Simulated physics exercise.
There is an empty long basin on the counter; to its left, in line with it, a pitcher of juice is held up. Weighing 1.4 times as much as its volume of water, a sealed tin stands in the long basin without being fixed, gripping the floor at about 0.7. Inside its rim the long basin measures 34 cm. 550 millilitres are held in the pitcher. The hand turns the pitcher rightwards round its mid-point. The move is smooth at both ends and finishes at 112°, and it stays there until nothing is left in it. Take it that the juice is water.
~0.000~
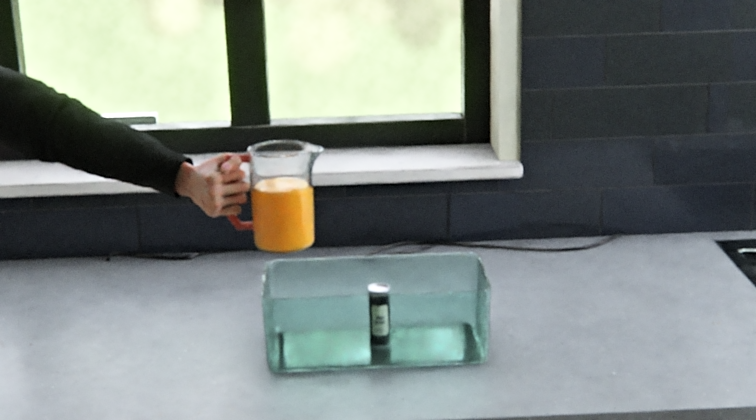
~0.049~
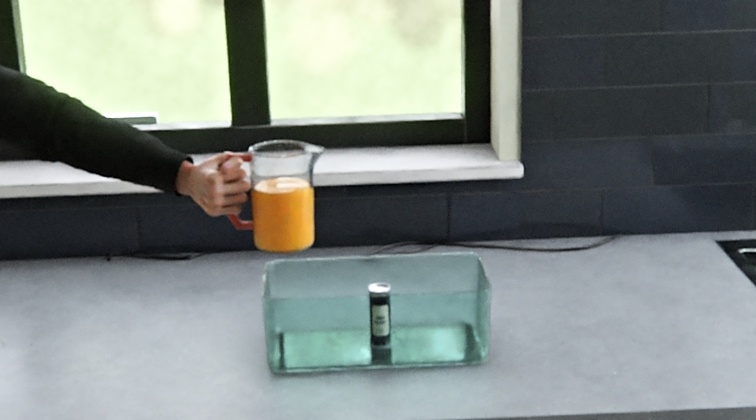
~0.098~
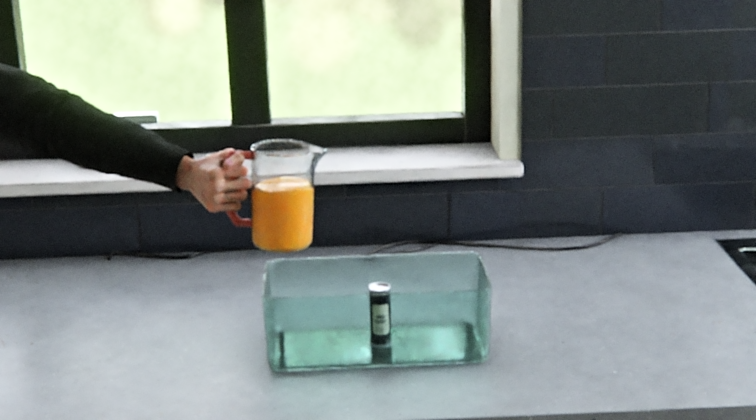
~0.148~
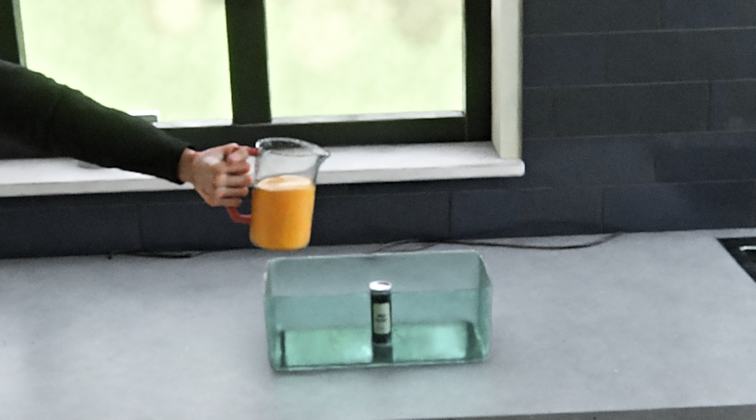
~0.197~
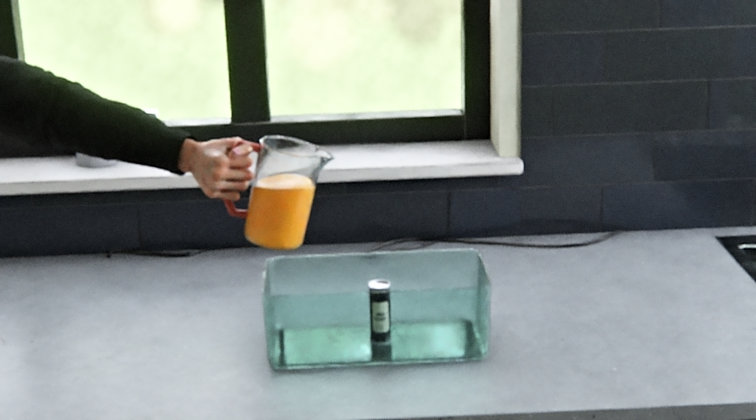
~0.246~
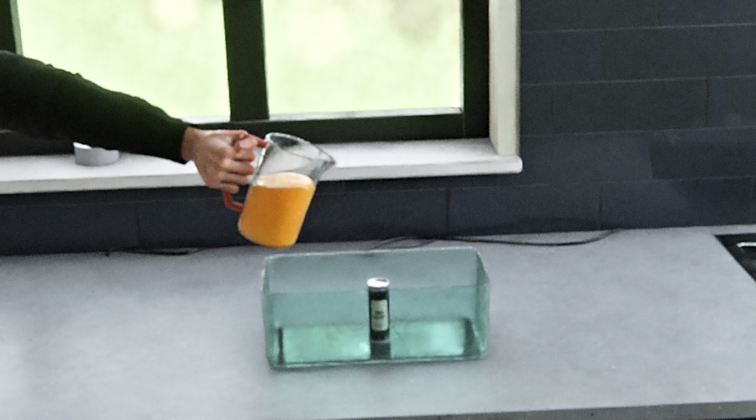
A hand in a dark sleeve holds up a clear pitcher of orange juice by its red handle, then gradually tilts it rightwards, the juice staying level inside. Below and to the right, a long greenish glass basin sits on a grey counter with a small dark, pale-labelled tin inside. The steady view looks slightly down towards a dark-framed window and dark tiled wall.
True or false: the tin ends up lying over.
True.
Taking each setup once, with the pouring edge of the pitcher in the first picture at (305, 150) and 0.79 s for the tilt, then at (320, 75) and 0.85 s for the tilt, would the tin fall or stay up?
The tin stays vertical the first time and stays vertical the second time.
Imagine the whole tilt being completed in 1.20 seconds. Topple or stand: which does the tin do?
Then the tin tumbles.
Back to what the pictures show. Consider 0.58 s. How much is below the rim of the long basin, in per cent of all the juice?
0 %, more or less.
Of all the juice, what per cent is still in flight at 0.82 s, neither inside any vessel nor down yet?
I'd say some 20 per cent is in the air.
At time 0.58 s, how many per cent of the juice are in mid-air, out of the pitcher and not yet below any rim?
10 %.
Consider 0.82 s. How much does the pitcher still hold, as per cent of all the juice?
Close to 30 percent of the whole amount.
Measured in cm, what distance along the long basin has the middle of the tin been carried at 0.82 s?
Some 0 cm.
After 0.58 s the tilt is 86° and 91 per cent is still to pour; the tin stands where it began.
After 0.82 s the tilt is 112° and 30 per cent is still to pour; the tin stands where it began.
After 1.07 s the tilt is 112° and 2 per cent is still to pour; the tin lies on its side.
After 1.35 s the tilt is 112° and 0 per cent is still to pour; the tin lies on its side.
In the end the tin lies on its side.
